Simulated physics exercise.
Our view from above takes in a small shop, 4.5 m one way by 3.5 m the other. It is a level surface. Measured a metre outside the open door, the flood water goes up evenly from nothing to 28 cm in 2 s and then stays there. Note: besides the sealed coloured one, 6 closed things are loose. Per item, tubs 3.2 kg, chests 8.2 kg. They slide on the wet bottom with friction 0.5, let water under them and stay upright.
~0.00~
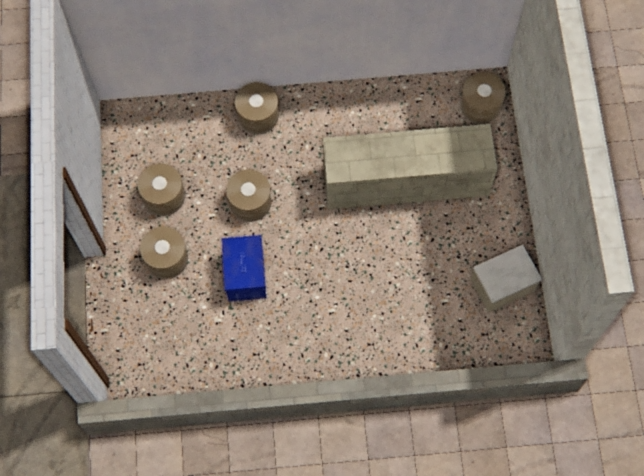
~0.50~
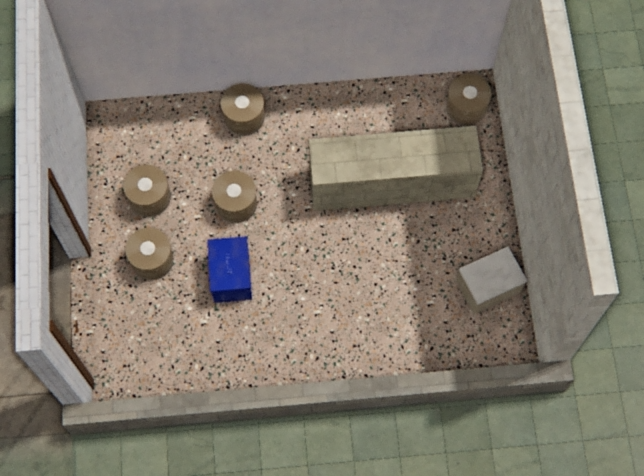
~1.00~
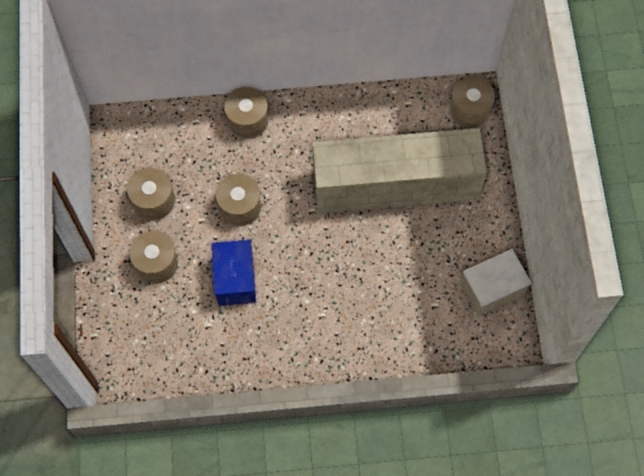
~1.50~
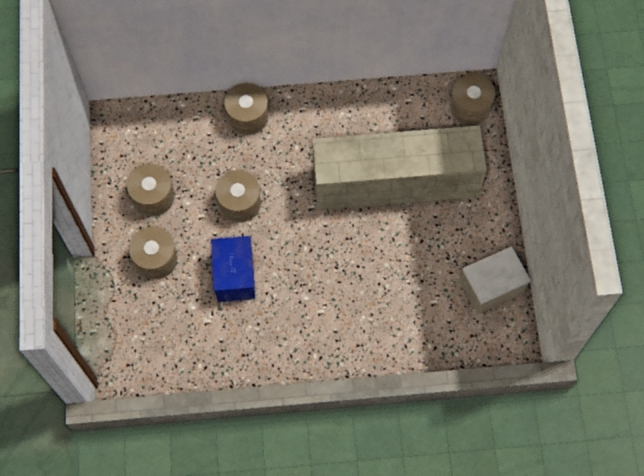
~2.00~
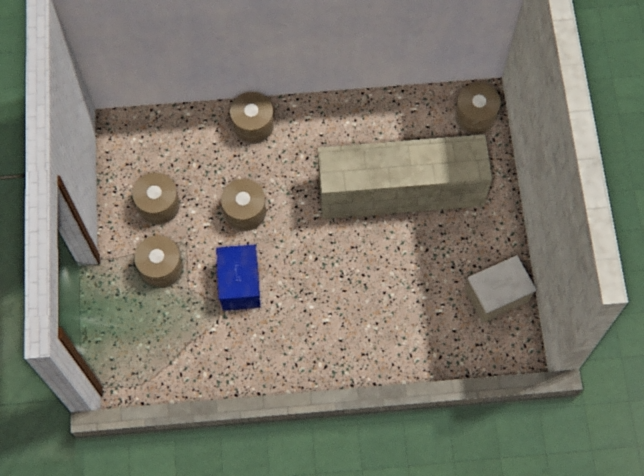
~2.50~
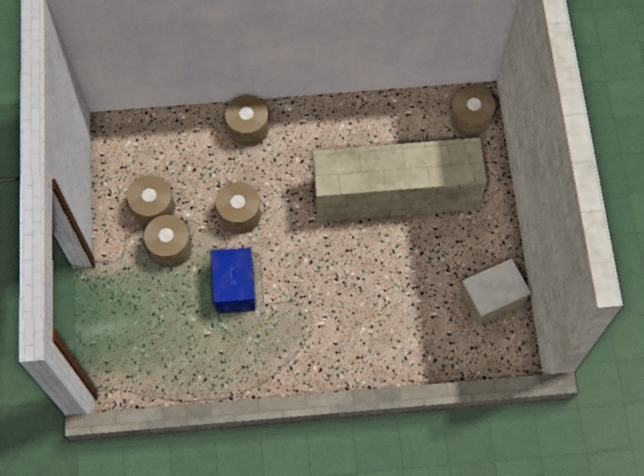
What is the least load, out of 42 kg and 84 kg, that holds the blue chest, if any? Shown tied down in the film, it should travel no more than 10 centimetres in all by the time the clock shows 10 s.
The least is 84 kg.
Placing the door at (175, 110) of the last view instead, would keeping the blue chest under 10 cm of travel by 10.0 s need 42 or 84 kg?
Okay, so only the heavy mass does.
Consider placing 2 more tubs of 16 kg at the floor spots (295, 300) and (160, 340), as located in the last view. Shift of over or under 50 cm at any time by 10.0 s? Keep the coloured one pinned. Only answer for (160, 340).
Result: Exceeds it.
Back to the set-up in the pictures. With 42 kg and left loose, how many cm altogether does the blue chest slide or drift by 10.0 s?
Around 140 cm in total.
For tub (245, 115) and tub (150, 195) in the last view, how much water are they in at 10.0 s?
Depths: Near 15 cm, then near 9 cm.
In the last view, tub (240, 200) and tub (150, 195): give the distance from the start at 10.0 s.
Shifts: 200 cm / 50 cm.
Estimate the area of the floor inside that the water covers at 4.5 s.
12.0 m2.
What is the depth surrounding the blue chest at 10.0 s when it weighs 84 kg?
Depth: Approx. 18 cm.
After 3.5 s the blue chest would be 36 cm from its start with 42 kg and 0 cm from its start with 84 kg; 9 cm of water round it then.
After 4.5 s the blue chest would be 50 cm from its start with 42 kg and 0 cm from its start with 84 kg; 7 cm of water round it then.
After 7.0 s the blue chest would be 50 cm from its start with 42 kg and 0 cm from its start with 84 kg; 9 cm of water round it then.
After 10.0 s the blue chest would be 127 cm from its start with 42 kg and 0 cm from its start with 84 kg; 18 cm of water round it then.
